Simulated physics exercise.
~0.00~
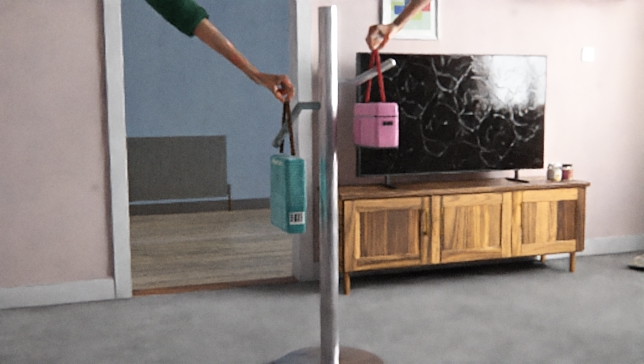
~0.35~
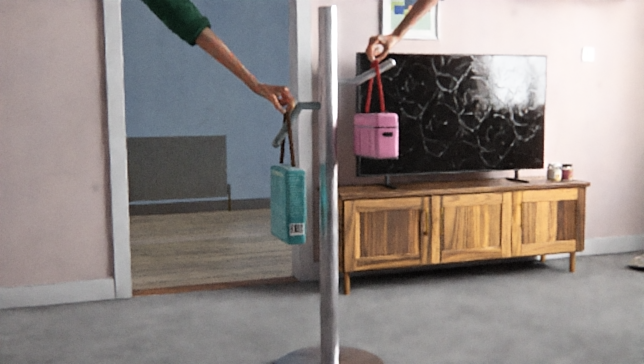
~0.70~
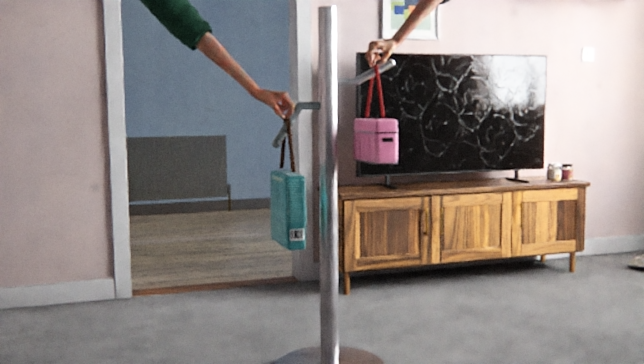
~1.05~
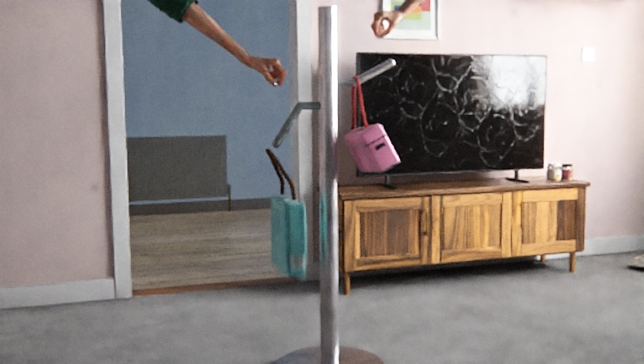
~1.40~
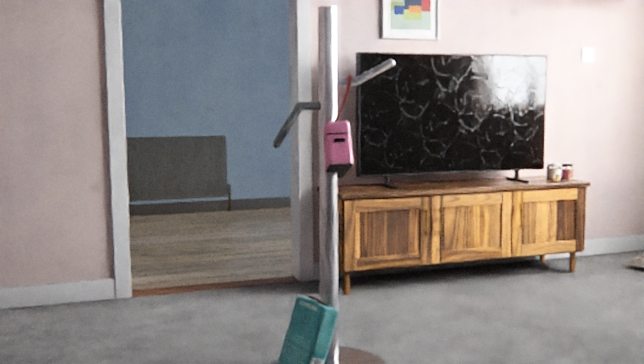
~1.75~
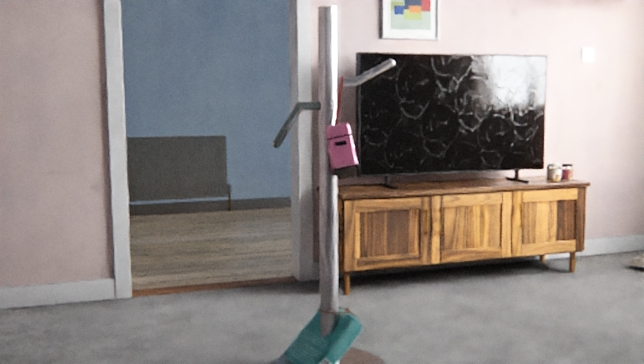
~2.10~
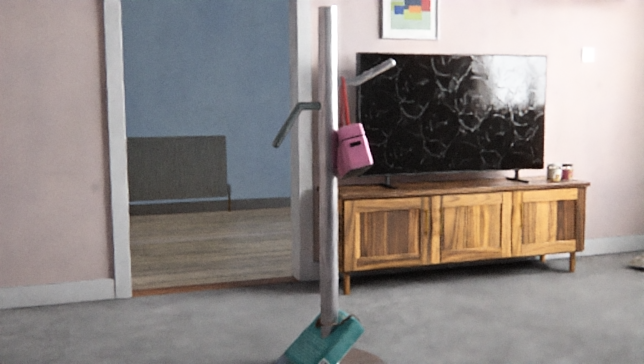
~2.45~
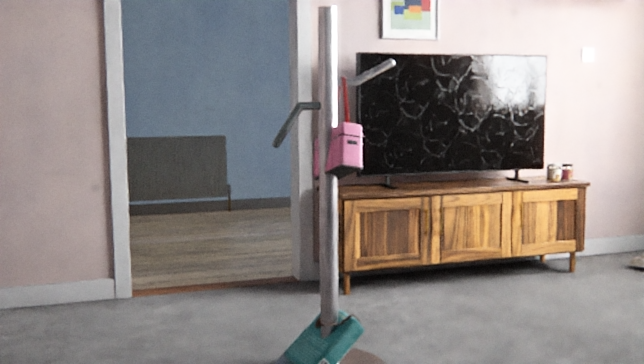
The clip shows two hands lowering a turquoise bag and a pink case onto pegs on a metal post, then letting go. The turquoise bag slips off and drops to the floor at the post's base, while the pink case slides inward, sways, and stays hanging.
